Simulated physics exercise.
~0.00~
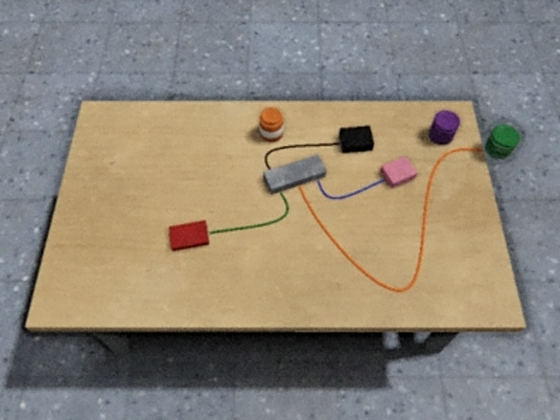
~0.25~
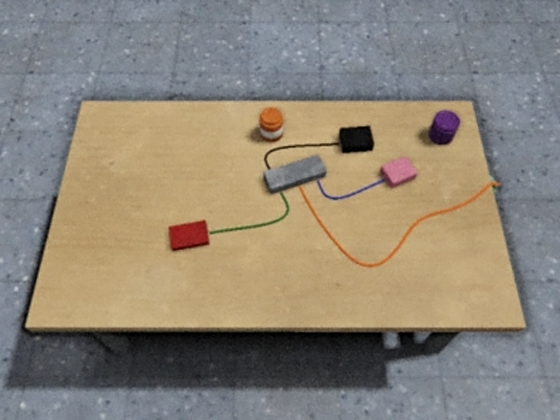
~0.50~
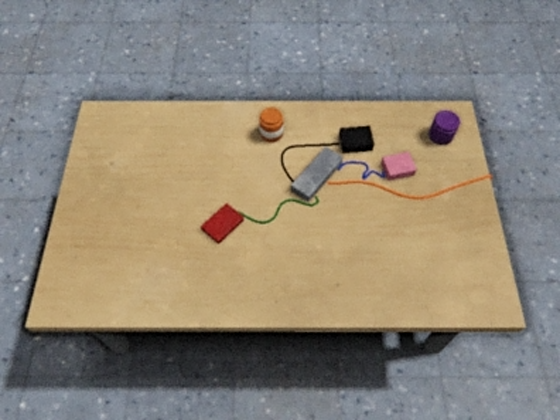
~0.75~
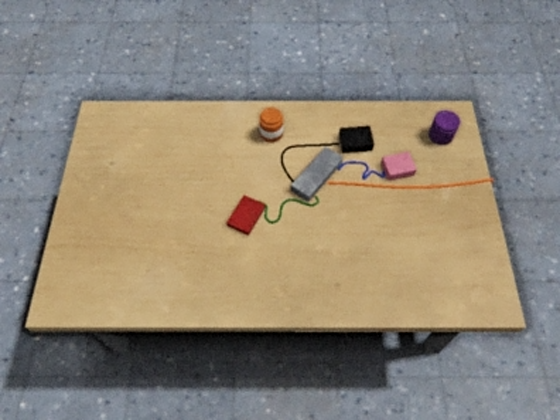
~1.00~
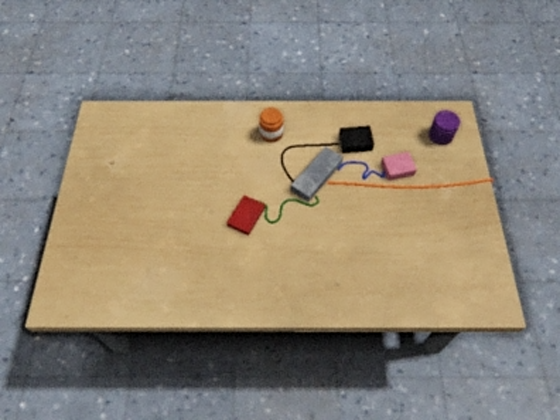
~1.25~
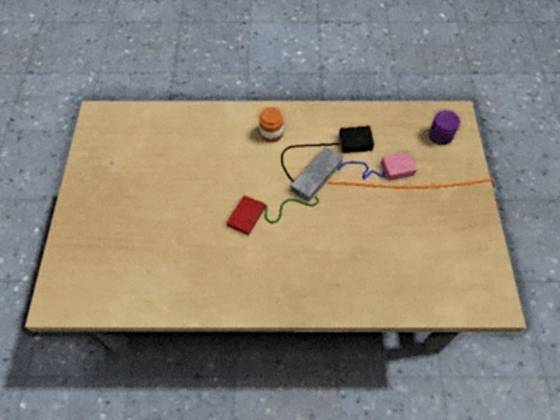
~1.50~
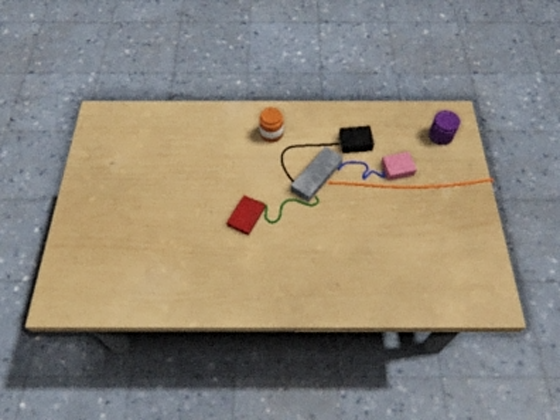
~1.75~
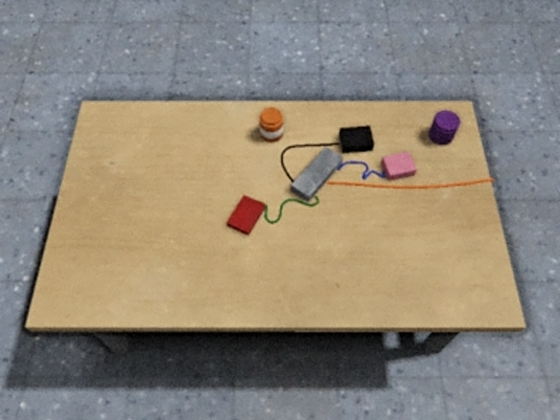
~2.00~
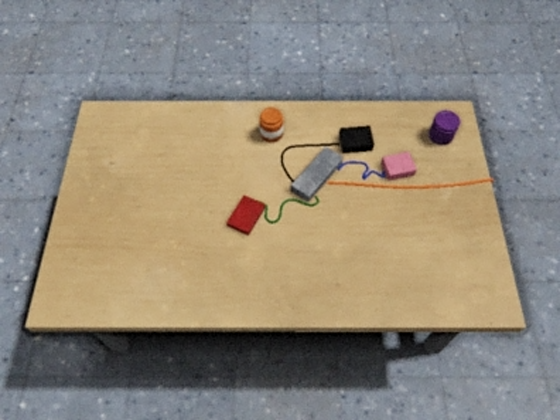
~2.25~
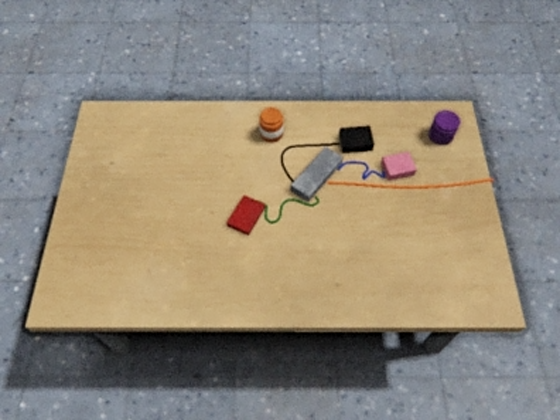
The footage shows a green speaker dropping off the right edge of a wooden table, its orange cable pulling taut and tugging a grey power strip around, which drags a red charger rightward before everything left on top lies still, the cable stretched to the edge.
